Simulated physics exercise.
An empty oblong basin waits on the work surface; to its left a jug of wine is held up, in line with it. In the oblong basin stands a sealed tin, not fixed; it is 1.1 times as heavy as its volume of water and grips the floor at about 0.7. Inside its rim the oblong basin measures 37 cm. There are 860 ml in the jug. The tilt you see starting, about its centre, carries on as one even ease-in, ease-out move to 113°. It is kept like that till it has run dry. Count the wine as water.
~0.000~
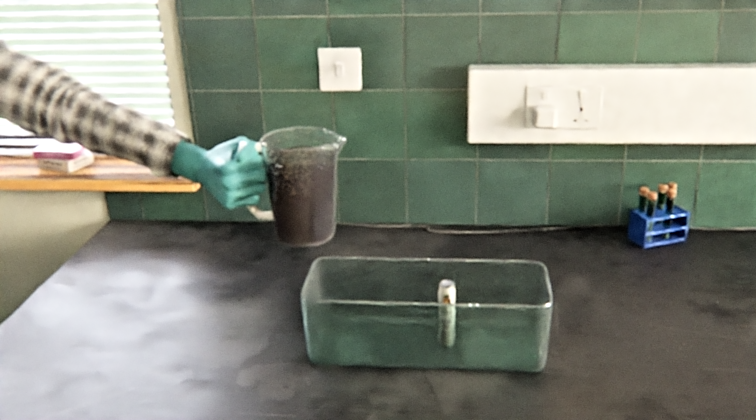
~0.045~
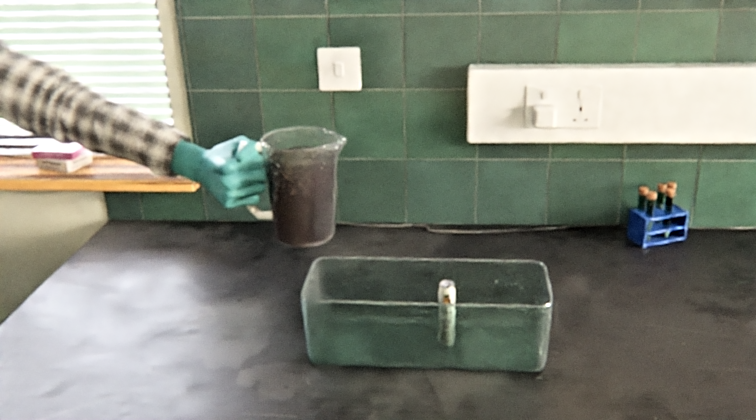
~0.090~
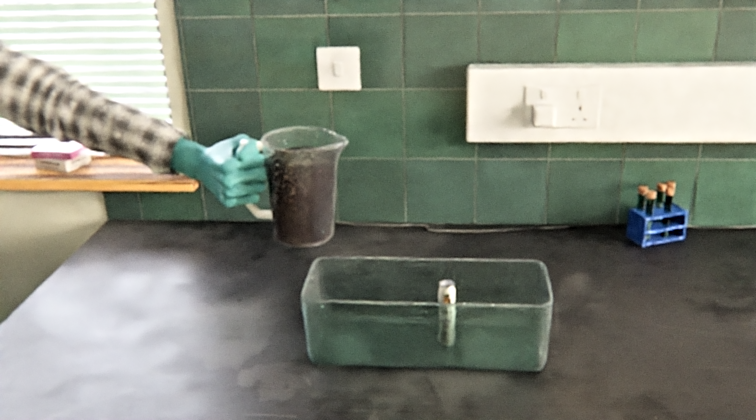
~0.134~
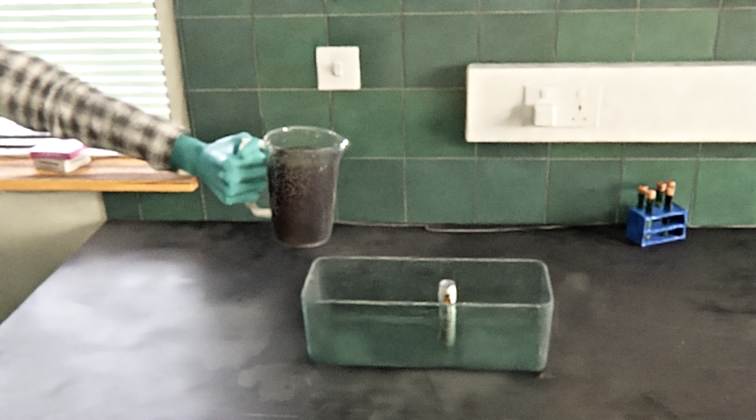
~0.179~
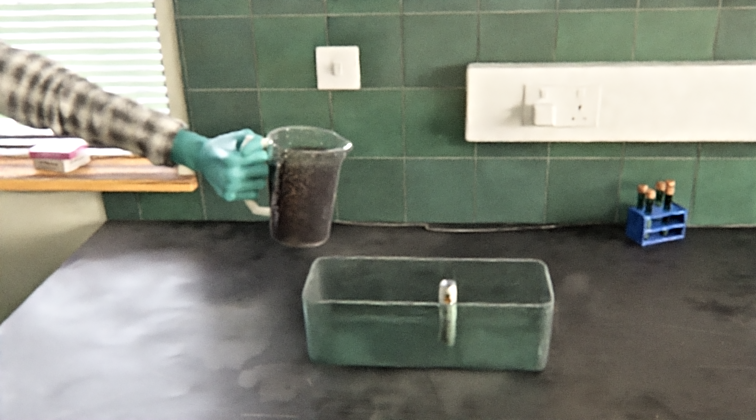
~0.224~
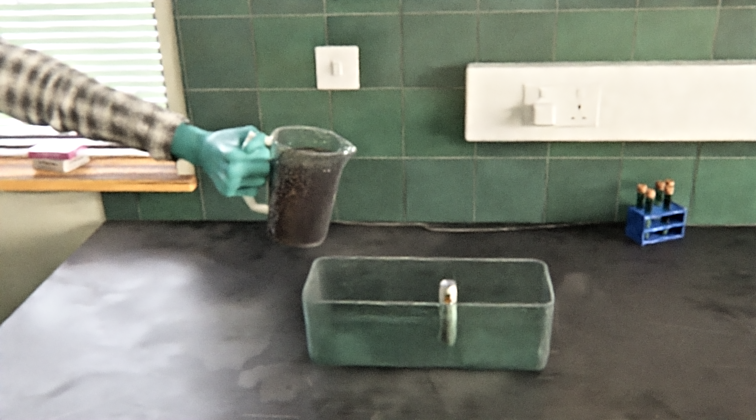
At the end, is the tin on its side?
The tin stays up.
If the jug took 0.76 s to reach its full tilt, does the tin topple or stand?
Then it stays up.
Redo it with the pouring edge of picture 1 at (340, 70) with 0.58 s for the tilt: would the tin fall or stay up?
Then it falls.
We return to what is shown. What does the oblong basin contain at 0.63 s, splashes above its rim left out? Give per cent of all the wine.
Near 2 in a hundred.
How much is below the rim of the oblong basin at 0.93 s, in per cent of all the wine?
About 50 per cent.
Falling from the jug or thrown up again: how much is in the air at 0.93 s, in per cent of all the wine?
Some 20 per cent.
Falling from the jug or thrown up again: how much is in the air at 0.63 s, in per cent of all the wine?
Some 14 per cent.
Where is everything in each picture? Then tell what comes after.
In the first frame, tilt 0°; pouring edge (346, 140); surface from (267, 156) to (335, 156); the oblong basin's rim runs from (308, 279) to (548, 284); the tin's top is at (447, 287).
In the second frame, tilt 0°; pouring edge (346, 140); surface from (267, 155) to (335, 156).
In the third frame, tilt 2°; pouring edge (347, 141); surface from (269, 155) to (336, 157).
In the fourth frame, tilt 4°; pouring edge (350, 144); surface from (270, 155) to (337, 157).
In the fifth frame, tilt 7°; pouring edge (353, 146); surface from (272, 155) to (341, 158).
In the sixth frame, tilt 12°; pouring edge (356, 150); surface from (274, 157) to (344, 158).
By 0.63 s the tilt is 71° and 85 per cent is still to pour; the tin stands where it began.
By 0.93 s the tilt is 108° and 29 per cent is still to pour; the tin stands where it began.
By 1.24 s the tilt is 113° and 1 per cent is still to pour; the tin stands where it began.
By 1.58 s the tilt is 113° and 0 per cent is still to pour; the tin stands where it began.
At rest the tin stands where it began.
